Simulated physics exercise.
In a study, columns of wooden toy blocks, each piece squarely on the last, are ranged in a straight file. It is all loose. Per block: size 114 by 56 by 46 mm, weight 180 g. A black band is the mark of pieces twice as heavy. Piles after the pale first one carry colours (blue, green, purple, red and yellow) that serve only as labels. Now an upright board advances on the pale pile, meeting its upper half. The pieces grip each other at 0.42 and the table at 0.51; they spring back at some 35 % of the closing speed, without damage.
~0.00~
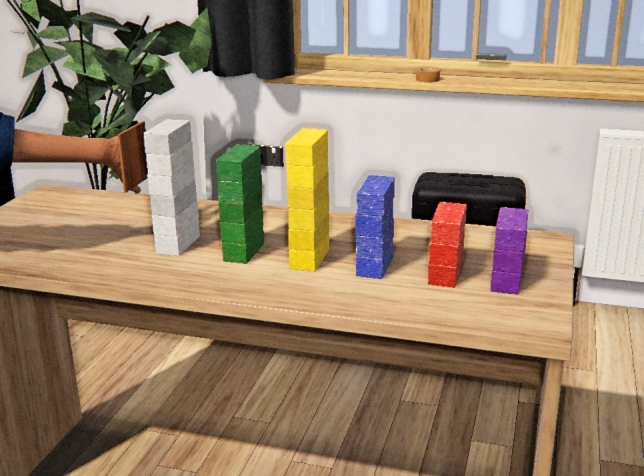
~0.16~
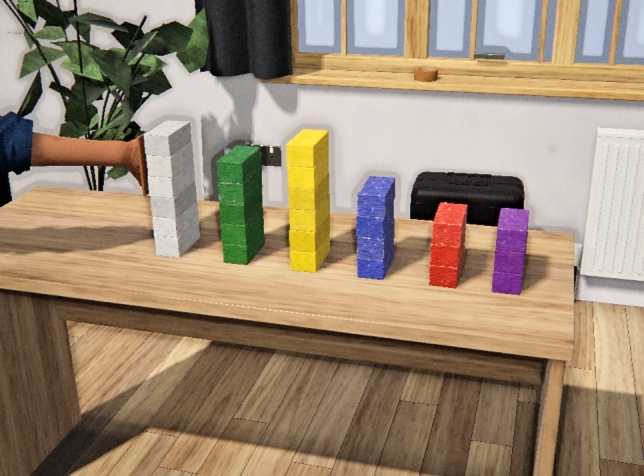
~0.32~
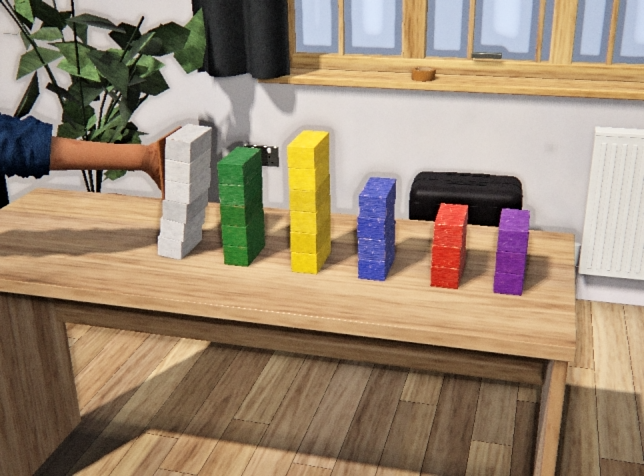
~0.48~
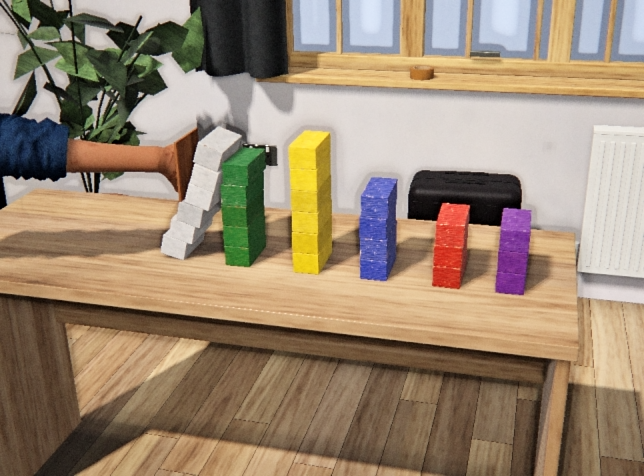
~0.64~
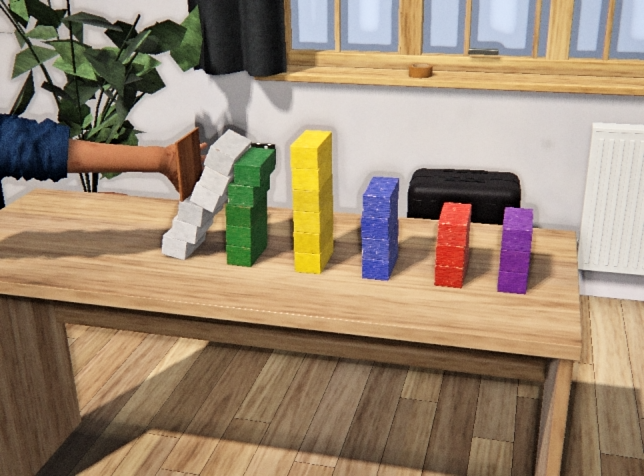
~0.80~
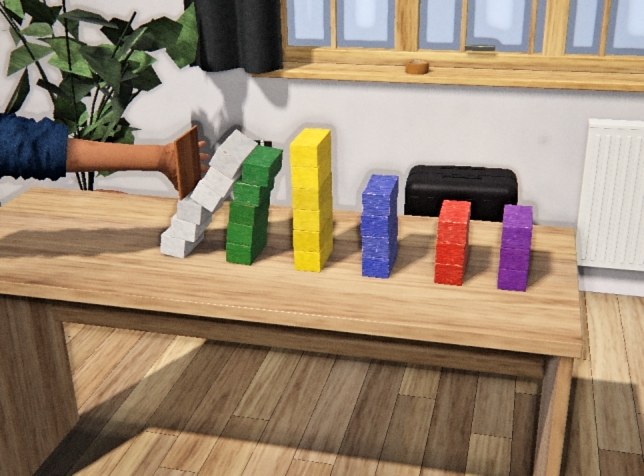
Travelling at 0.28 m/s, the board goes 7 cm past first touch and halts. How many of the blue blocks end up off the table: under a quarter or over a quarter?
Under a quarter.
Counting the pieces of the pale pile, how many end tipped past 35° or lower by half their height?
The number you get is 3.
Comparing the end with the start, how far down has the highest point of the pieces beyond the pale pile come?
Some 13 cm lower.
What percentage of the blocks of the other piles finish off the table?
About 15% of them.
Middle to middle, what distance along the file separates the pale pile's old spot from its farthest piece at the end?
It ends some 22 cm away.
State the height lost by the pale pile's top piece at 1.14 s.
Roughly 8 cm lower.
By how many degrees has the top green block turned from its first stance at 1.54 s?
Roughly 40°.
After 1.14 s, 3 of the pale pile down; none of the 4 blue blocks off the table (0 of 21 in all colours); top blue block unmoved; top green block 20° from how it stood, 28 mm lower.
After 1.54 s, 3 of the pale pile down; none of the 4 blue blocks off the table (0 of 21 in all colours); top blue block 27° from how it stood, 15 mm lower; top green block 38° from how it stood, 9 cm lower.
After 2.52 s, 3 of the pale pile down; none of the 4 blue blocks off the table (1 of 21 in all colours); top blue block 38° from how it stood, 9 cm lower; top purple block upside down.
In the end (3.1 s), 3 of the pale pile down; none of the 4 blue blocks off the table (3 of 21 in all colours); top blue block 38° from how it stood, 9 cm lower; top purple block upside down. That is 0 per cent. From the last view, middles, top blue block near (478, 242).
